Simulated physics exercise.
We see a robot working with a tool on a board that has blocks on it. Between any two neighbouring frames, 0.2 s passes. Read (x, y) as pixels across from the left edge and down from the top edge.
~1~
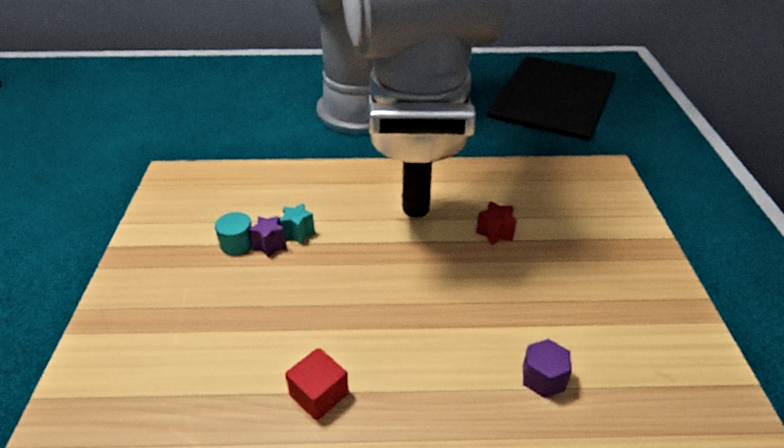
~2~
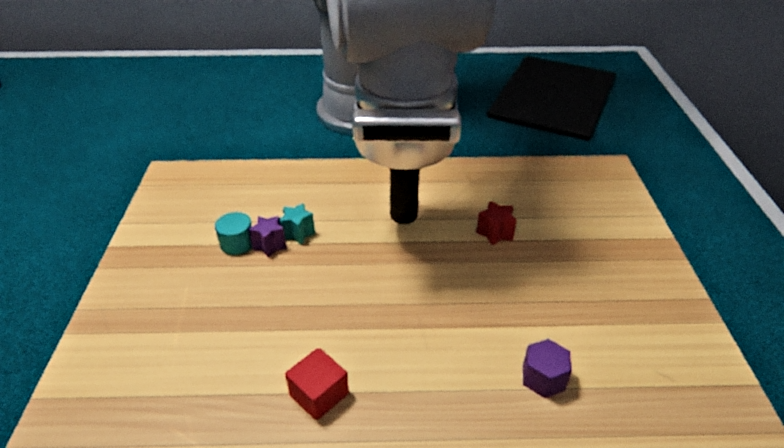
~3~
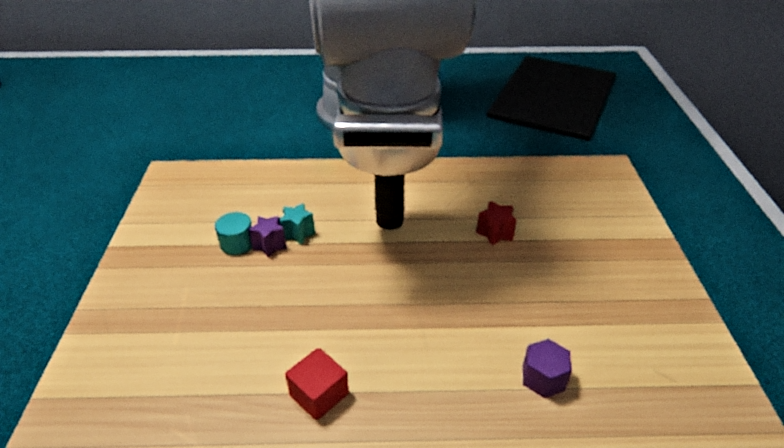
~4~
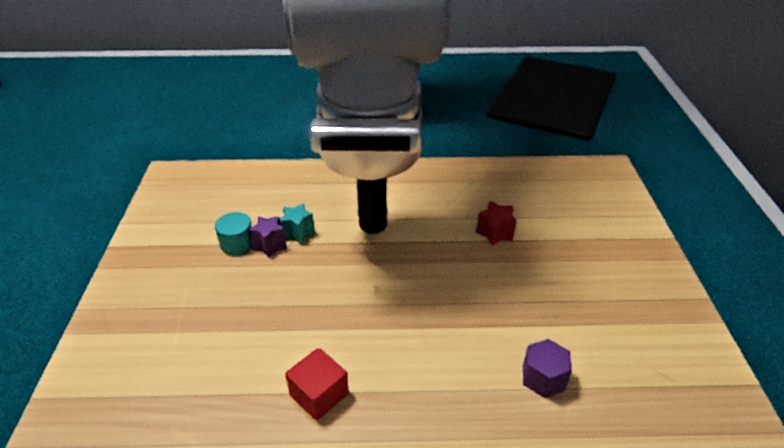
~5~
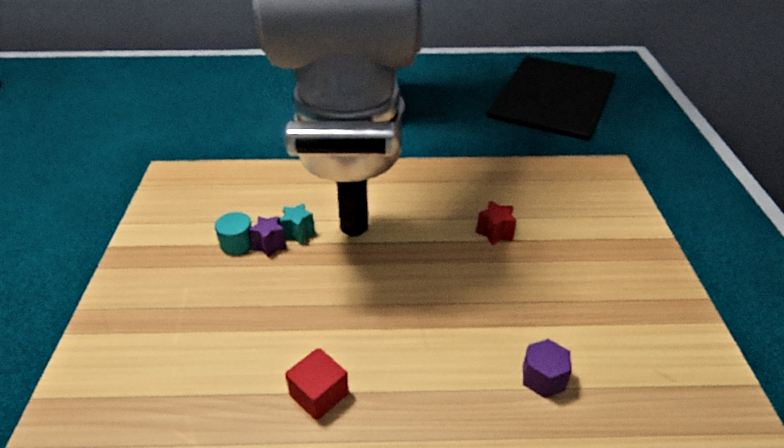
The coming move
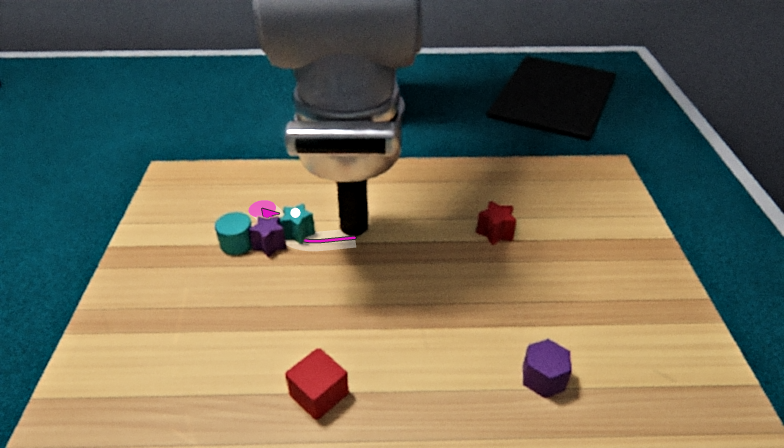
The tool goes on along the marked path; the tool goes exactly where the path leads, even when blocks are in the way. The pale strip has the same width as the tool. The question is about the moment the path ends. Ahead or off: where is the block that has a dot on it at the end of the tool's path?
Ahead of the tool.
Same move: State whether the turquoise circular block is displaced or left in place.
By the last moment, the turquoise circular block will have left its place.
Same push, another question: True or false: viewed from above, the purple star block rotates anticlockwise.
It is true.
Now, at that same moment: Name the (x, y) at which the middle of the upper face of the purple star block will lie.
(251, 215)
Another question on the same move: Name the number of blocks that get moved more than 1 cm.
I count three at least.
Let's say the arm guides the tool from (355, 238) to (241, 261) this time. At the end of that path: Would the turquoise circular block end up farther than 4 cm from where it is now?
Short answer: No.
Drawn move, from (355, 238) by way of (314, 241) and (284, 228) to (262, 209); the dot is on the turquoise star block.
What follows on the original path. One third of the way, tool (313, 231); turquoise star block (291, 211).
Two thirds of the way, tool (282, 217); turquoise circular block (216, 227); purple star block (252, 217), turned 75° anticlockwise; turquoise star block (265, 196).
At the end, tool (260, 199); turquoise circular block (216, 227); purple star block (251, 215), turned 95° anticlockwise; turquoise star block (244, 178).
